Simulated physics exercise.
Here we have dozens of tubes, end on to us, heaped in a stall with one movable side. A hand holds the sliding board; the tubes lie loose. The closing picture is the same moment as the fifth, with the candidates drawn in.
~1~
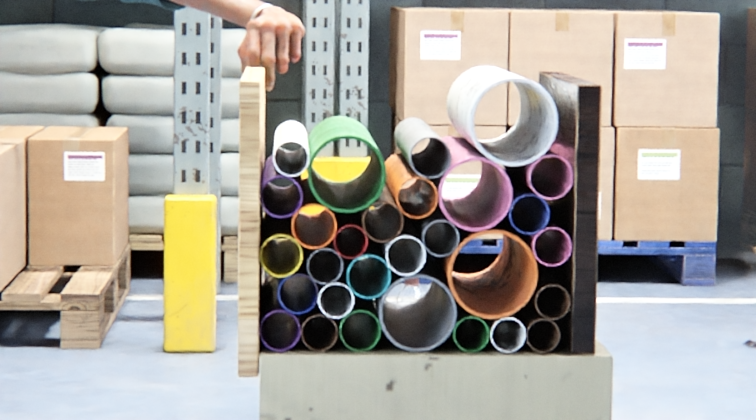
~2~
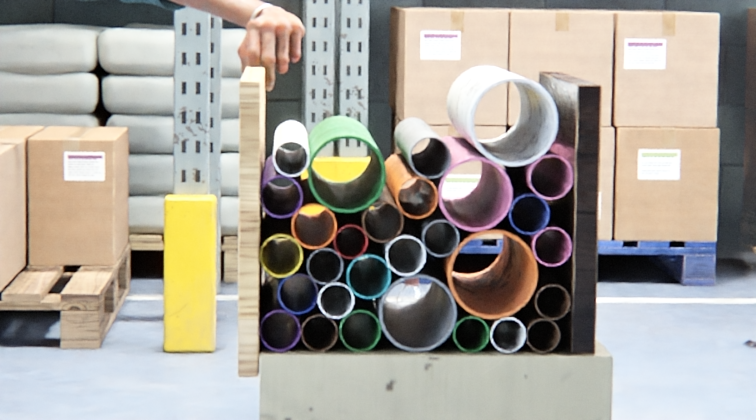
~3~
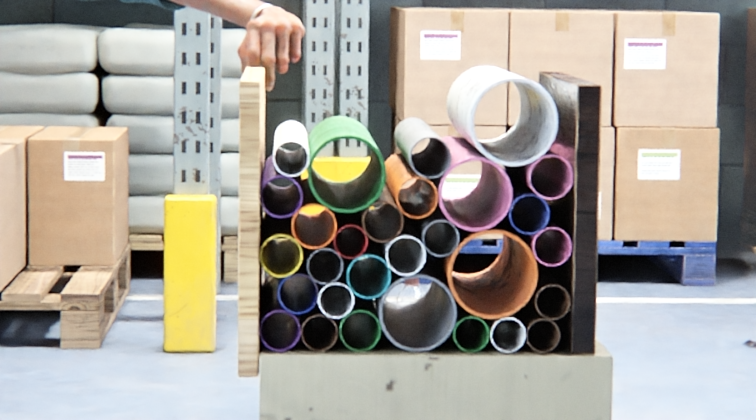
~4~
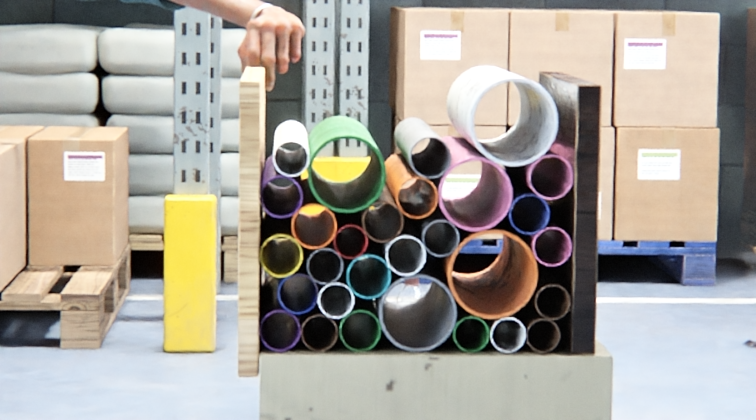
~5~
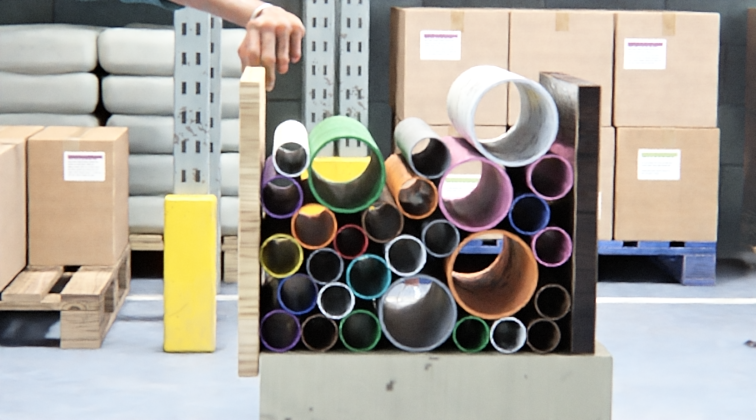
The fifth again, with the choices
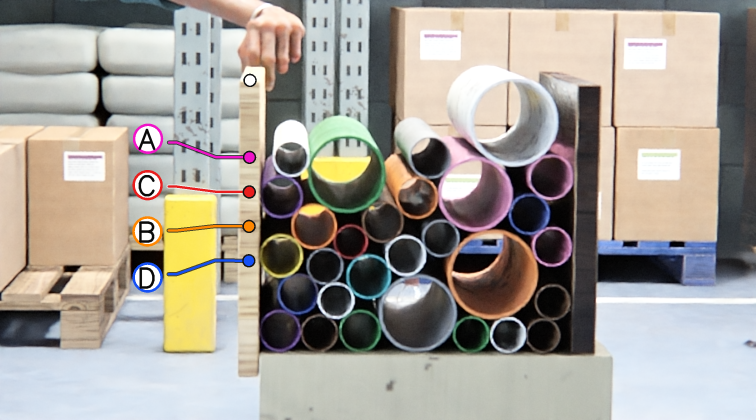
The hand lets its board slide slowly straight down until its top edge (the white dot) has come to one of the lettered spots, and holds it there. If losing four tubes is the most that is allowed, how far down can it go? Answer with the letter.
The answer is mark D.
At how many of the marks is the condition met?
The number is four.
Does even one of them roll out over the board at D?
At D: Yes.
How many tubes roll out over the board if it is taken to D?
At D the number is two.
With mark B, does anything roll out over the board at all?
At B: No.
On the copy, A at (250, 158); B at (249, 227); C at (250, 192); D at (249, 261); the white dot at (250, 80).
On D. First, top of the board (260, 160).
Then, top of the board (259, 253).
Finally, top of the board (259, 260), two out over the board.
By contrast, A none out over the board; B none out over the board; C none out over the board.
